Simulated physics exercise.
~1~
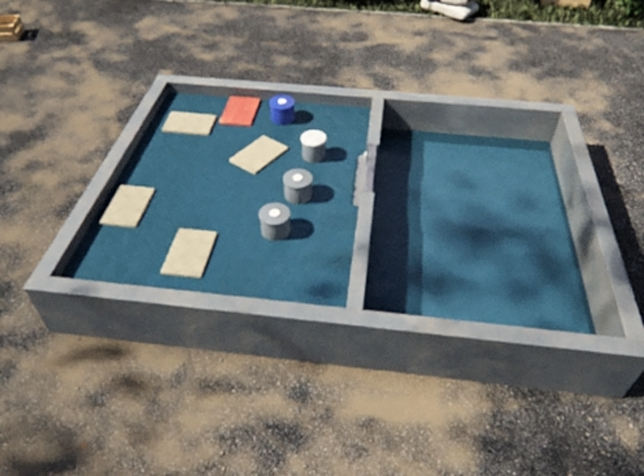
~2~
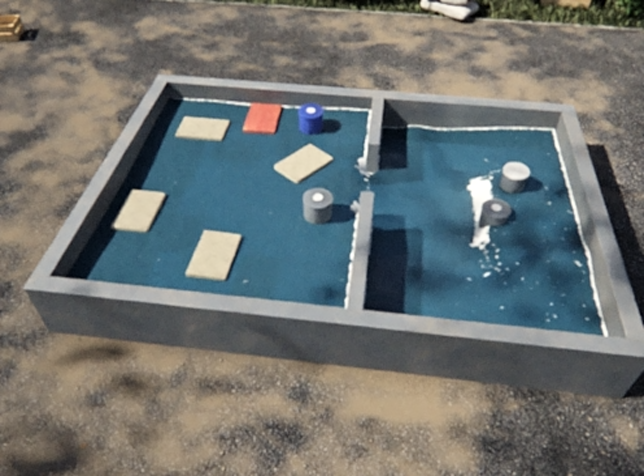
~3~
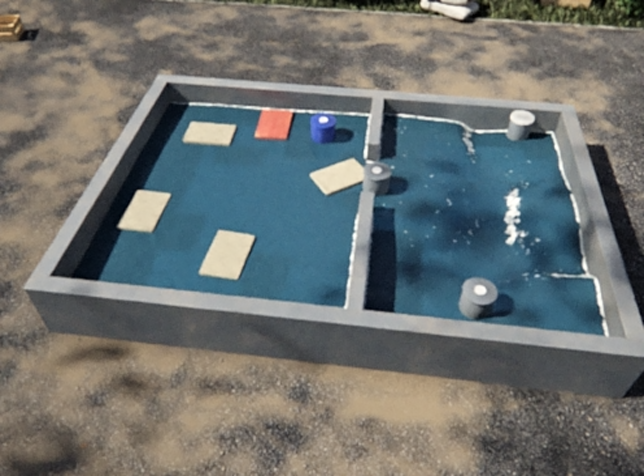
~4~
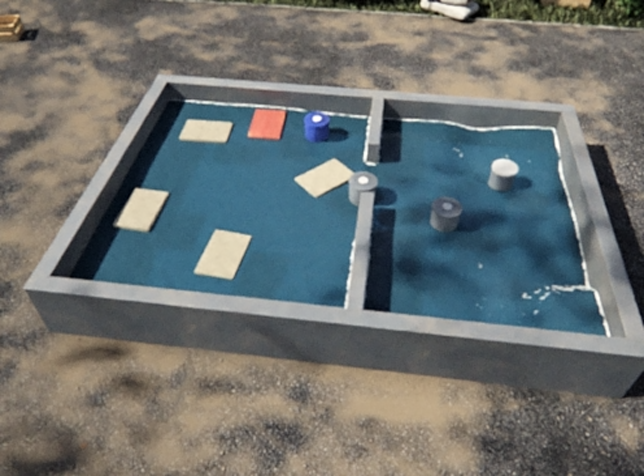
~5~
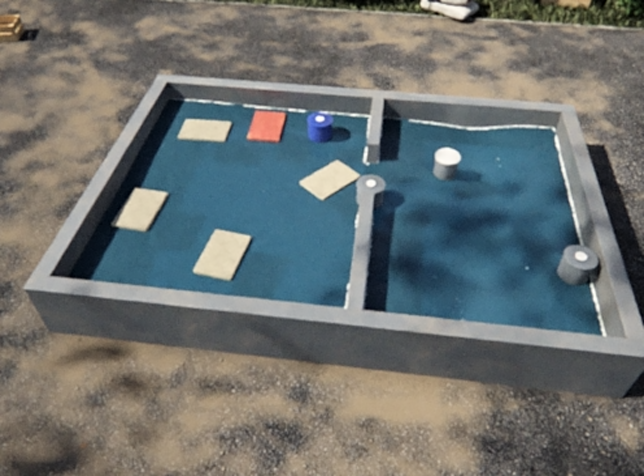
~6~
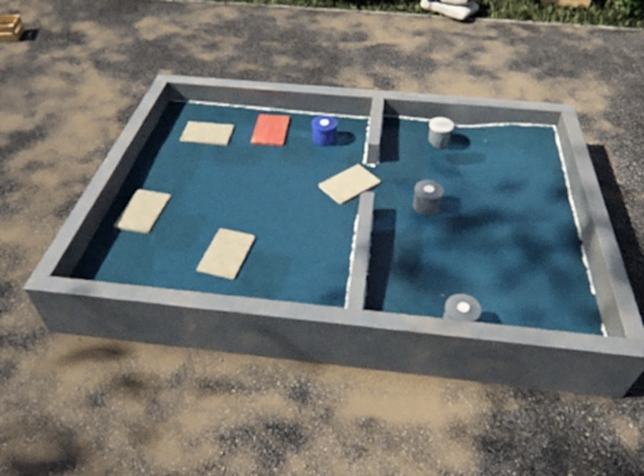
Grey and white tubs drifting through a gap in a divided water basin, three ending beyond the wall, blue tub staying left.
